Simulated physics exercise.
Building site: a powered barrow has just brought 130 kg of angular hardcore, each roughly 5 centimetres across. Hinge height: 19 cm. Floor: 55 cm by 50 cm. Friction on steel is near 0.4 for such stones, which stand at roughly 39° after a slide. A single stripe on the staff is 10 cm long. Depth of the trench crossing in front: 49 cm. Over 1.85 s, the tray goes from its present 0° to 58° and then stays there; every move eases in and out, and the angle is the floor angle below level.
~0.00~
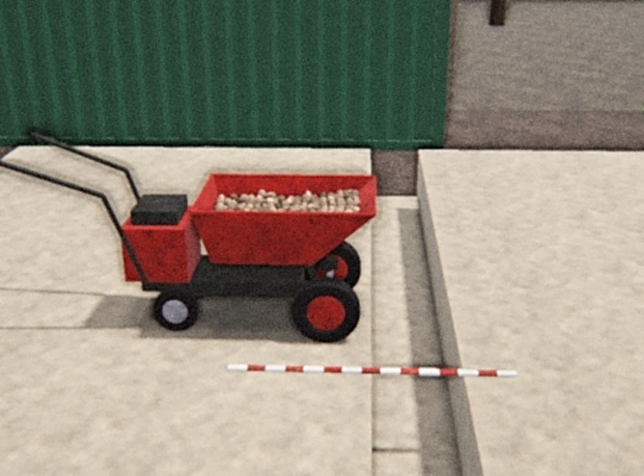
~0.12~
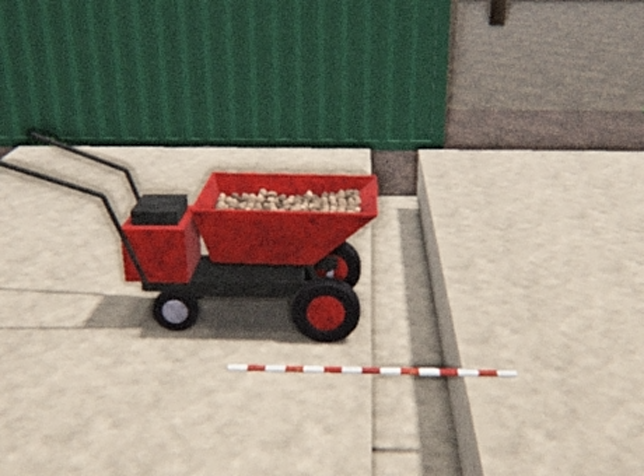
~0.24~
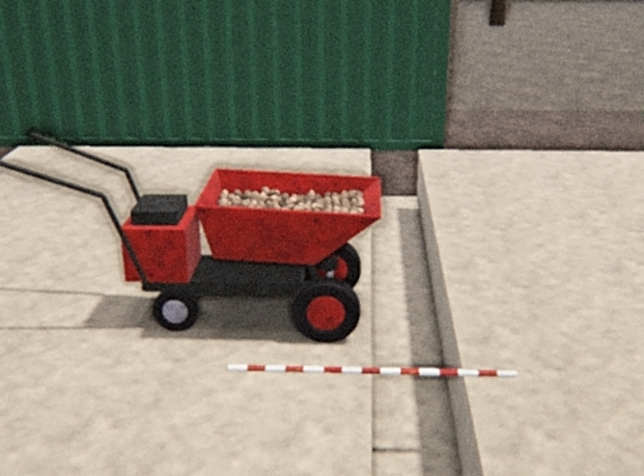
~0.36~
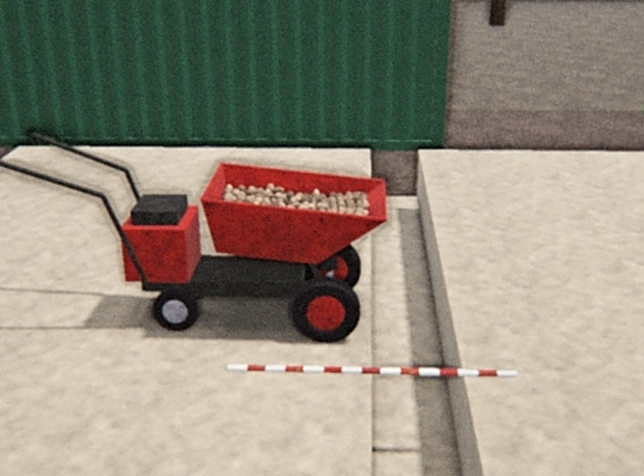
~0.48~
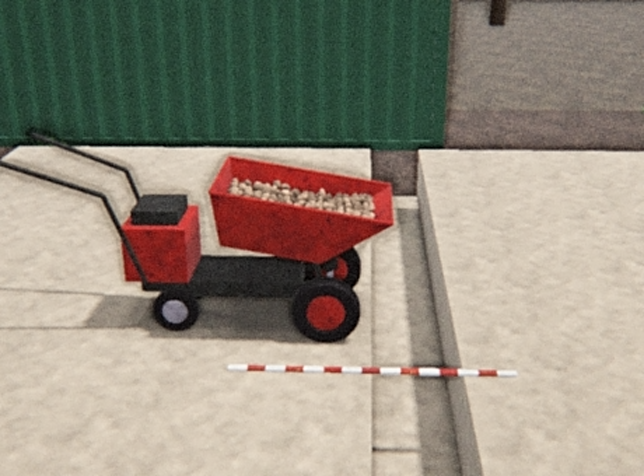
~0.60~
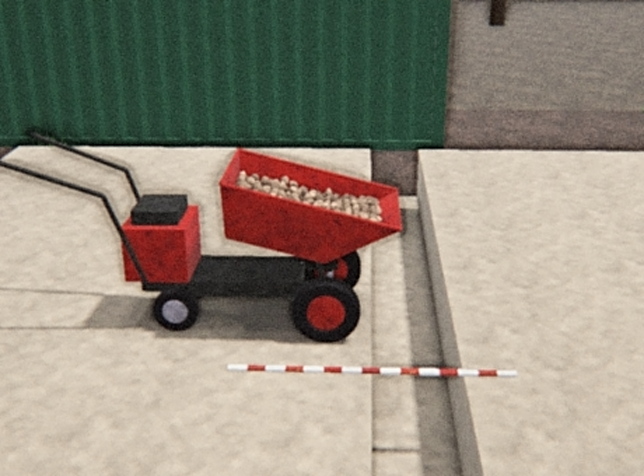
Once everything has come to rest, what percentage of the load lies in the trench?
33 %.
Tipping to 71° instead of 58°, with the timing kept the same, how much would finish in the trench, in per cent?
It comes out at about 40 percent.
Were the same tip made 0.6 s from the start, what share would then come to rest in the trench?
Something close to 25 per cent.
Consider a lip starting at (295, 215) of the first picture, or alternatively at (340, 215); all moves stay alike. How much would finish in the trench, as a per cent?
Close to 55 percent in the first case, 55 percent in the second.
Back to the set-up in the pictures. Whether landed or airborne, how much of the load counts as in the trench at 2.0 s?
Roughly 5% by that time.
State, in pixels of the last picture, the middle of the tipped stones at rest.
I'd point to around (441, 380).
After 1.4 s the floor is at 49°; 100 % in the tray; the foremost stones are at (420, 265).
After 2.0 s the floor is at 58°; 97 % in the tray, 3 % in the trench, 1 % past the trench; the foremost stones are at (460, 309).
After 2.3 s the floor is at 58°; 78 % in the tray, 6 % in the trench, 15 % past the trench; the foremost stones are at (493, 314).
After 4.2 s the floor is at 58°; 45 % in the tray, 33 % in the trench, 22 % past the trench; the foremost stones are at (527, 307).
